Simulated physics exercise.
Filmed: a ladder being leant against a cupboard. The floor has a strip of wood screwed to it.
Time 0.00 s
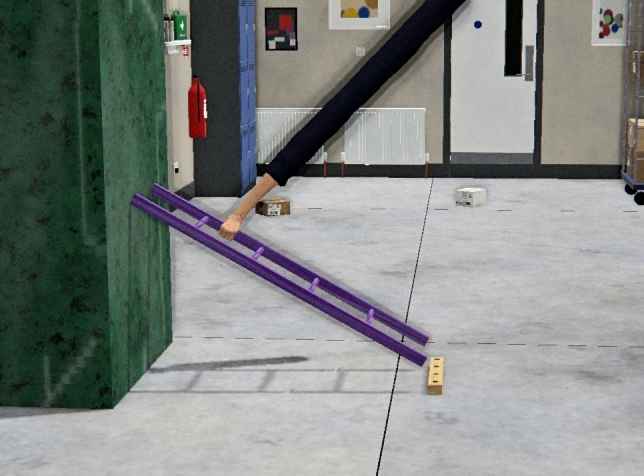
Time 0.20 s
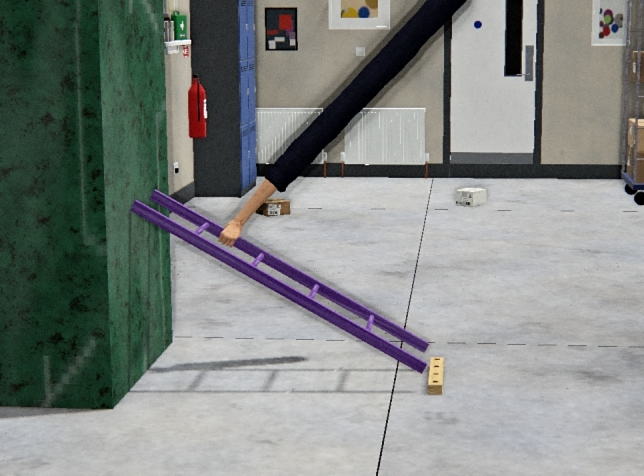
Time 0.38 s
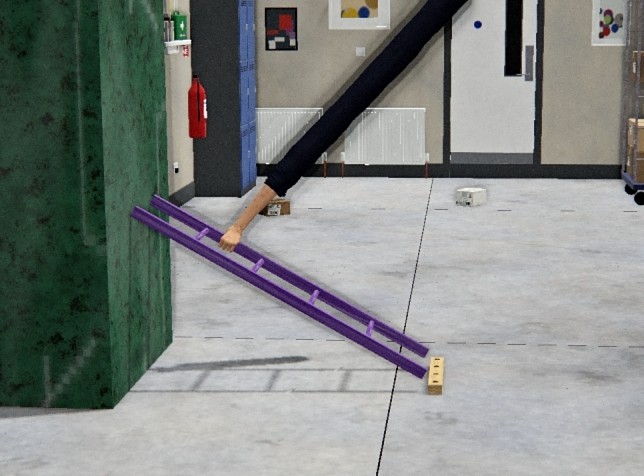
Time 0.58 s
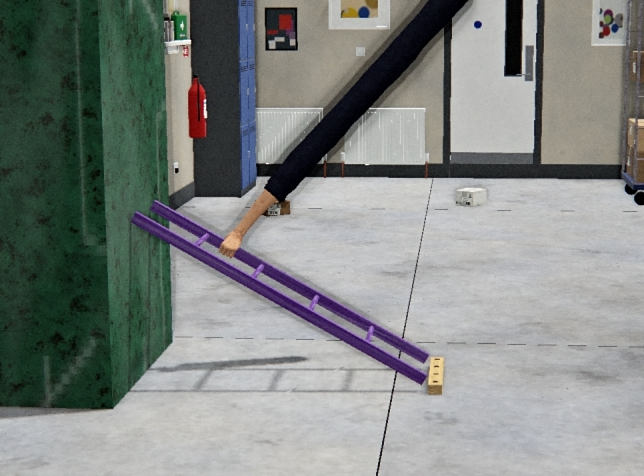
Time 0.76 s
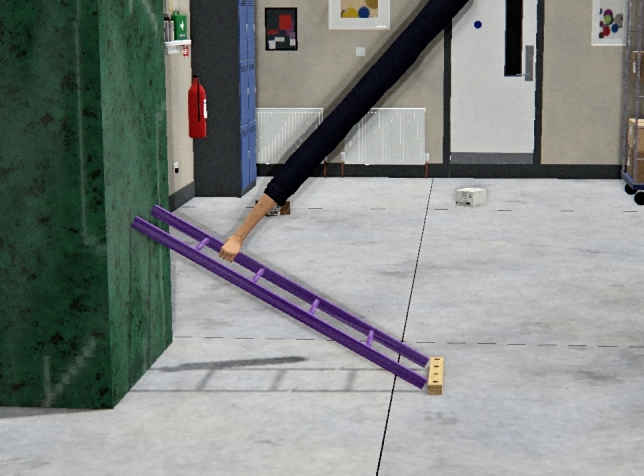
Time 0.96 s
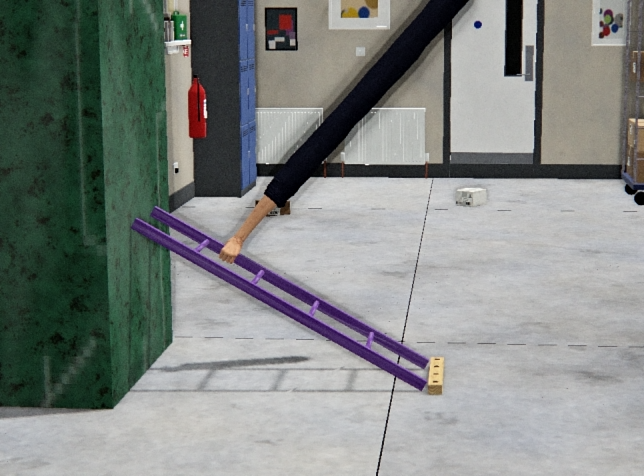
A hand lowers a sloping purple ladder slightly against a green cupboard and keeps holding it.
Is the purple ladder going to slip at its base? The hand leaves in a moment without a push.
No - it's going to be just fine, I think.
By 1.10 s, purple ladder moving near (285, 297).
When it is over (2.2 s), the purple ladder holds its place, near (285, 297).
